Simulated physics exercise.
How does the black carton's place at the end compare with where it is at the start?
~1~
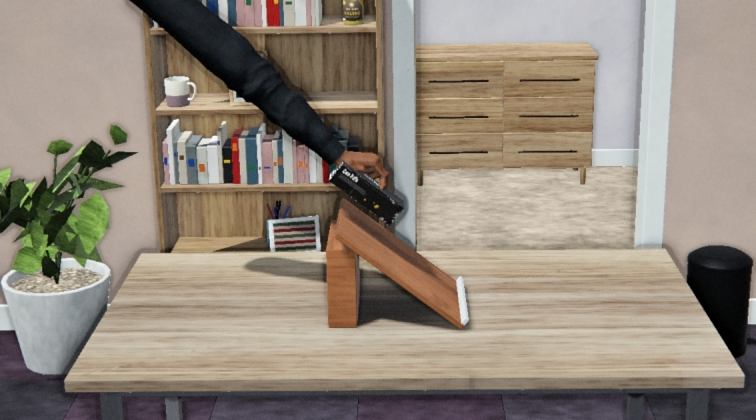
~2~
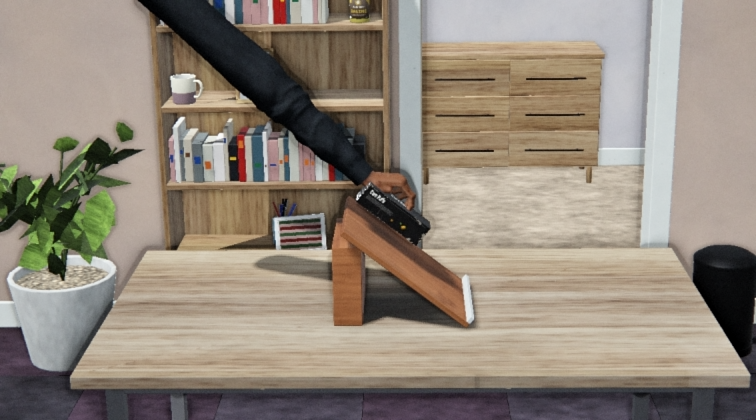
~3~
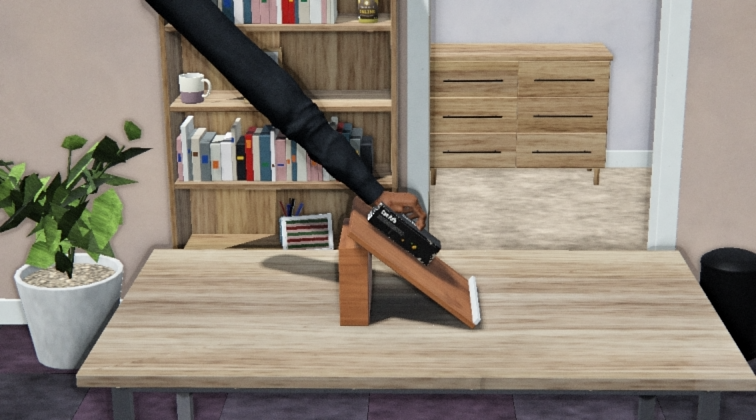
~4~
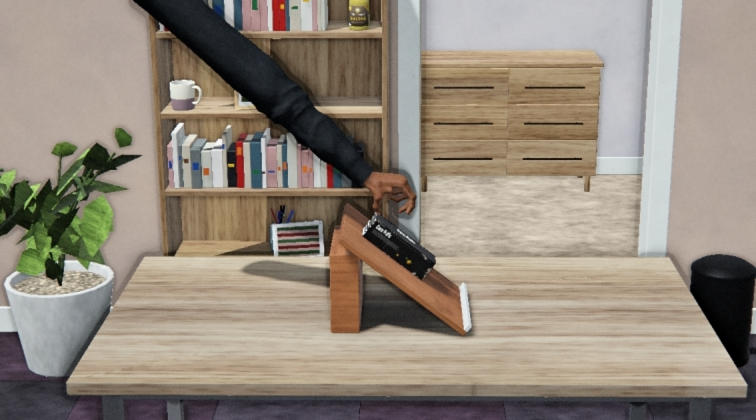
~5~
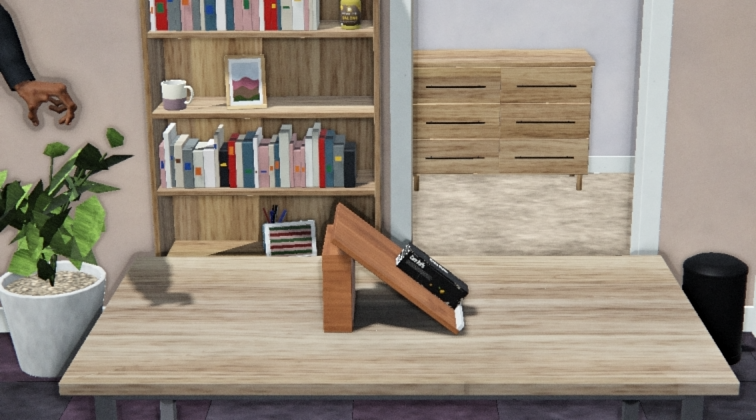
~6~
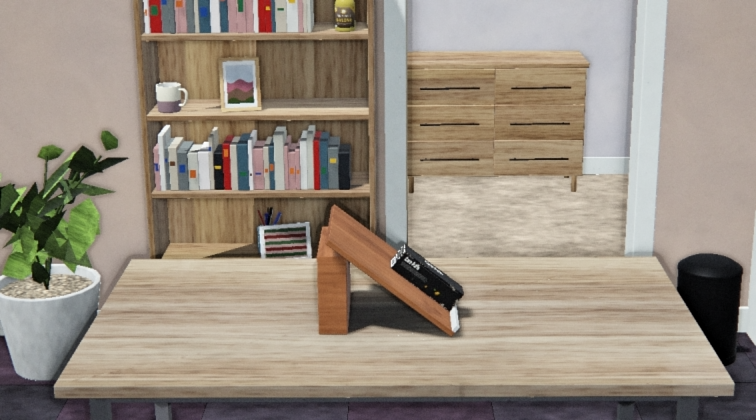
At the start the black carton is held in the hand just above the top of the sloping board. At the end it lies on the board near the low end by the white strip, lower and further to the right.
